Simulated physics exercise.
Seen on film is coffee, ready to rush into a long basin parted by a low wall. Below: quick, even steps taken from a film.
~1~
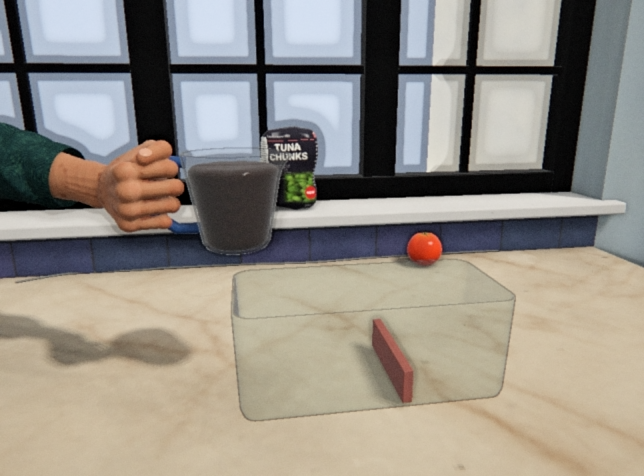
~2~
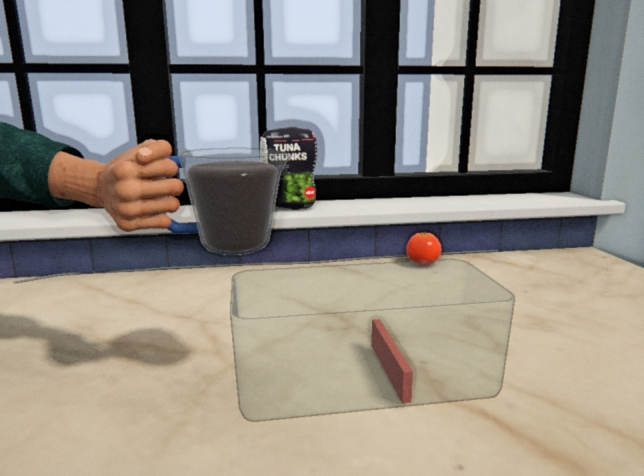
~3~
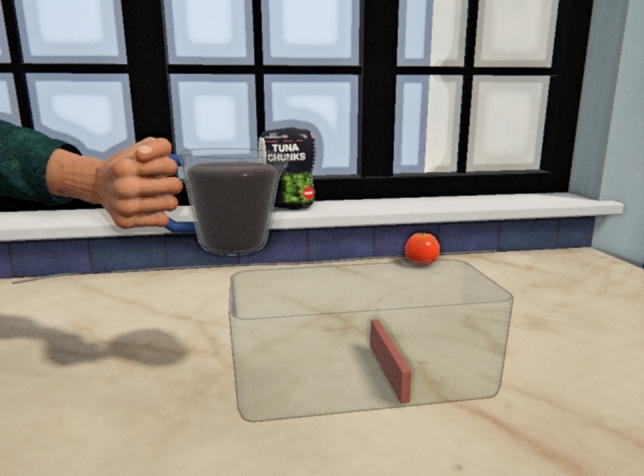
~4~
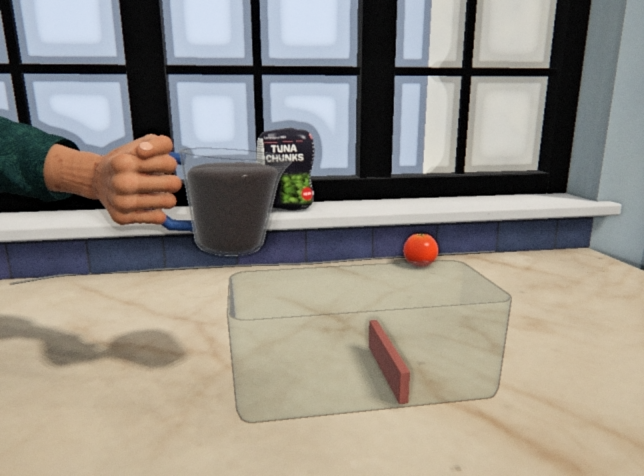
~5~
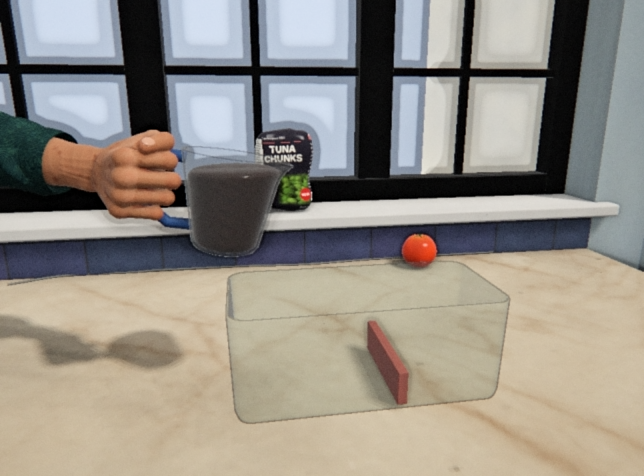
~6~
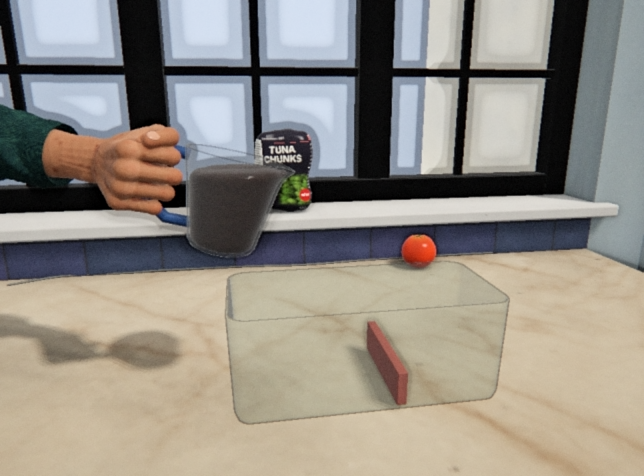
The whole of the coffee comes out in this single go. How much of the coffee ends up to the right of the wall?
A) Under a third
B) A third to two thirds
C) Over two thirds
Under a third (A).
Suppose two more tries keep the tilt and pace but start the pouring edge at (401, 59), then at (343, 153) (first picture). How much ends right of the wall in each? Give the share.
70 and 65 in a hundred.
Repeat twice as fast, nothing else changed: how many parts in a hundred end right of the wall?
Near 5 %.
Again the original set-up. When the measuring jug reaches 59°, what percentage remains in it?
Around 75 percent remains.
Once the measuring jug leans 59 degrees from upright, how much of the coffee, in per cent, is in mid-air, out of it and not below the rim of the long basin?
About 15 per cent.
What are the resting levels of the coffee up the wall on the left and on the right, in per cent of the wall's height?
The left reads 40 in a hundred and the right 0 in a hundred.
A moment on, the measuring jug is tipped part way and 73 per cent is still to pour, 11 is left of the wall and 0 right of it.
Next, the measuring jug is tipped on its side and 23 per cent is still to pour, 62 is left of the wall and 2 right of it.
Then the measuring jug is tipped on its side and 1 per cent is still to pour, 92 is left of the wall and 5 right of it.
Later the measuring jug is tipped on its side and 0 per cent is still to pour, 94 is left of the wall and 5 right of it.
At rest 94 per cent lies left of the wall, 5 right of it and 1 outside.
